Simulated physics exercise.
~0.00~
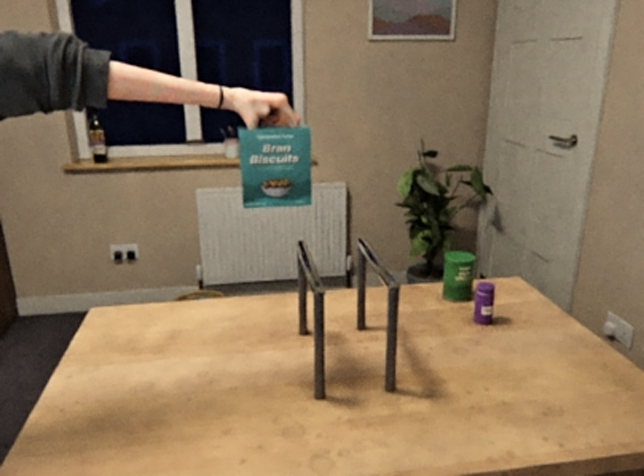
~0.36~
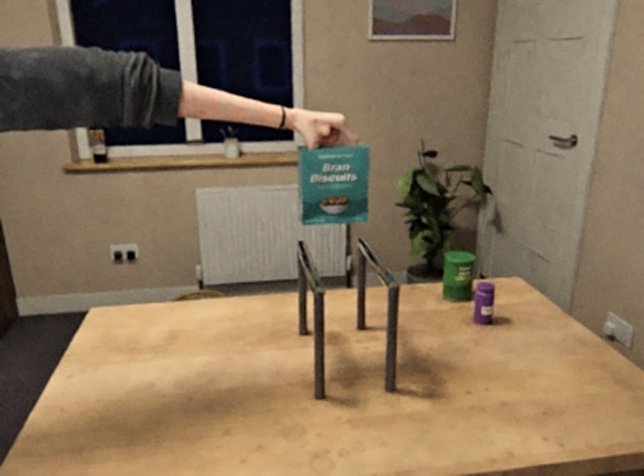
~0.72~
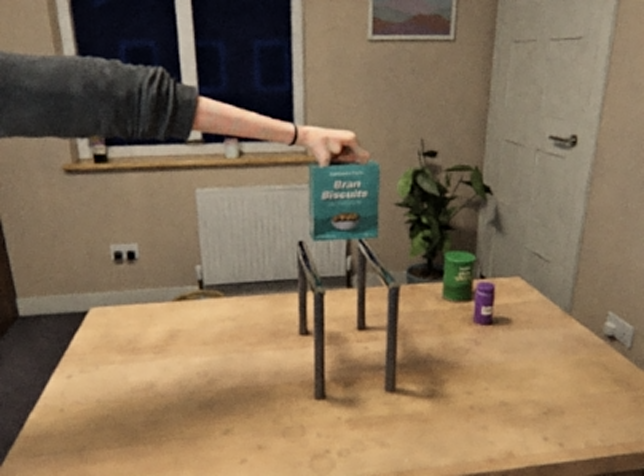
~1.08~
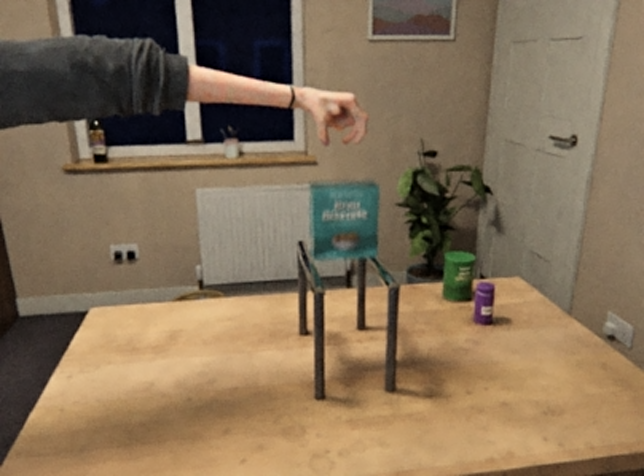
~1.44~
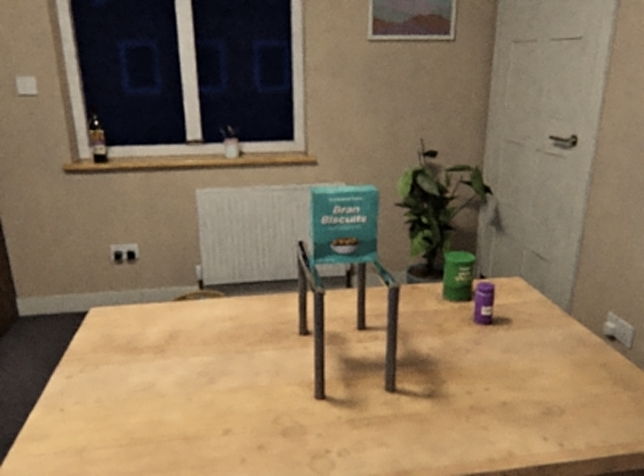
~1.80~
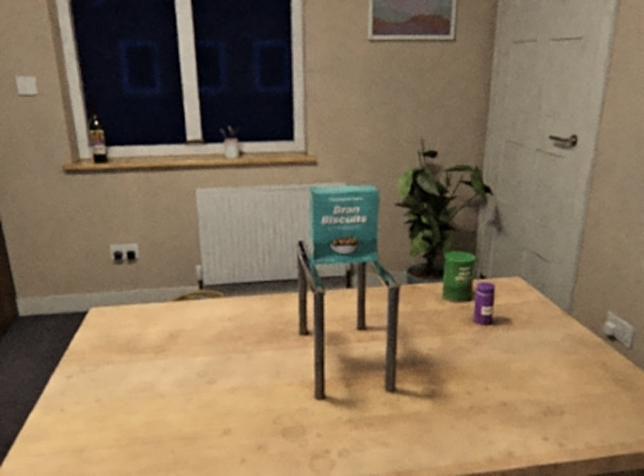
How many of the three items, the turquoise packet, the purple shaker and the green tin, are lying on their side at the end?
None of them are lying on their side. The packet is upright on top of the stand, and the shaker and the tin are still standing on the table.
